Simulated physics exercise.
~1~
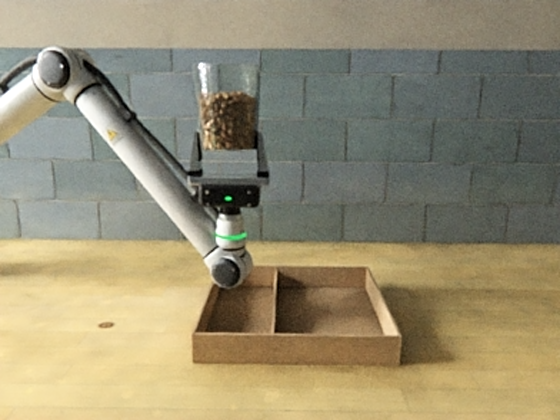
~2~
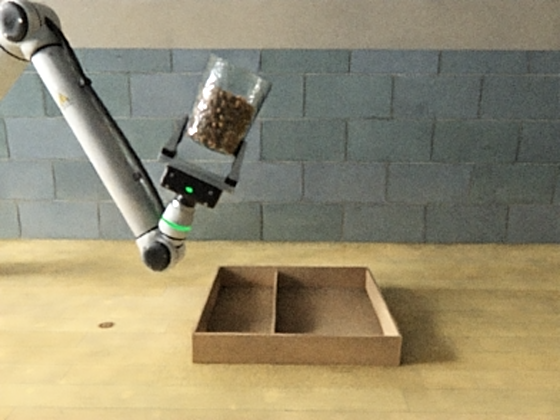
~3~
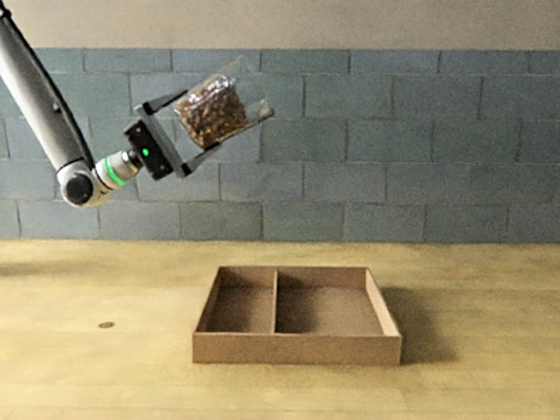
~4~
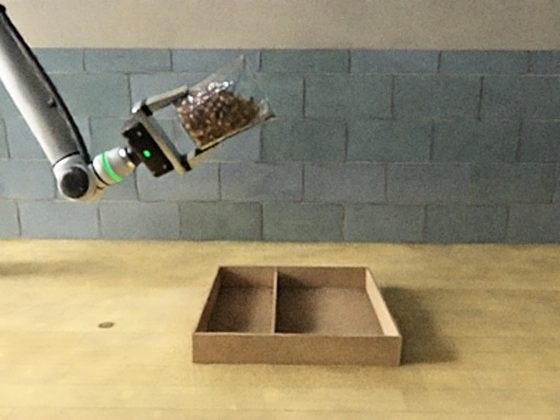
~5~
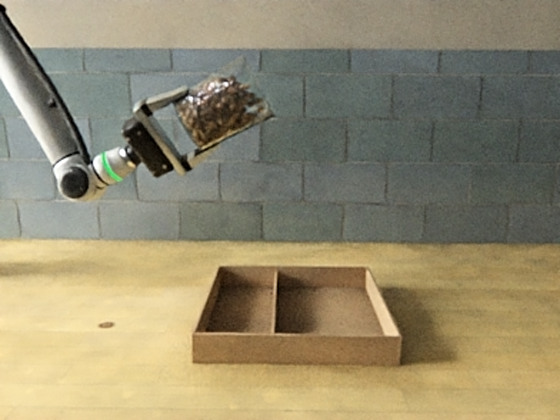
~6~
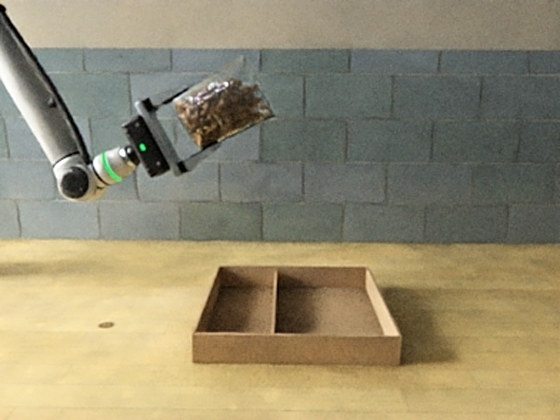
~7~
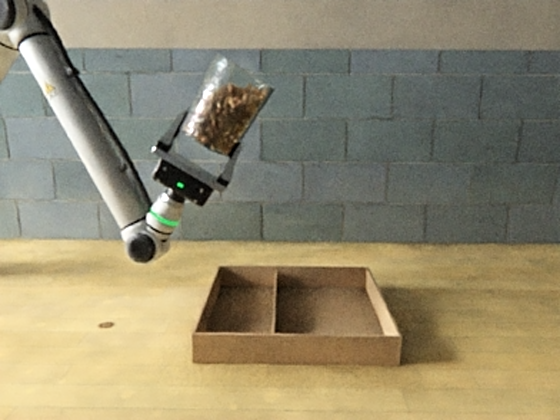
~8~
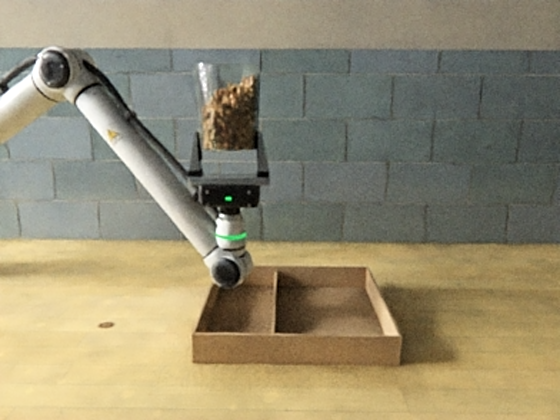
A robot arm holding a clear cup of brown dried beans tips it rightward onto its side above a divided, shallow brown tray, holds it there as the beans shift inside, then turns it upright again, with the cup still well filled and the tray empty.
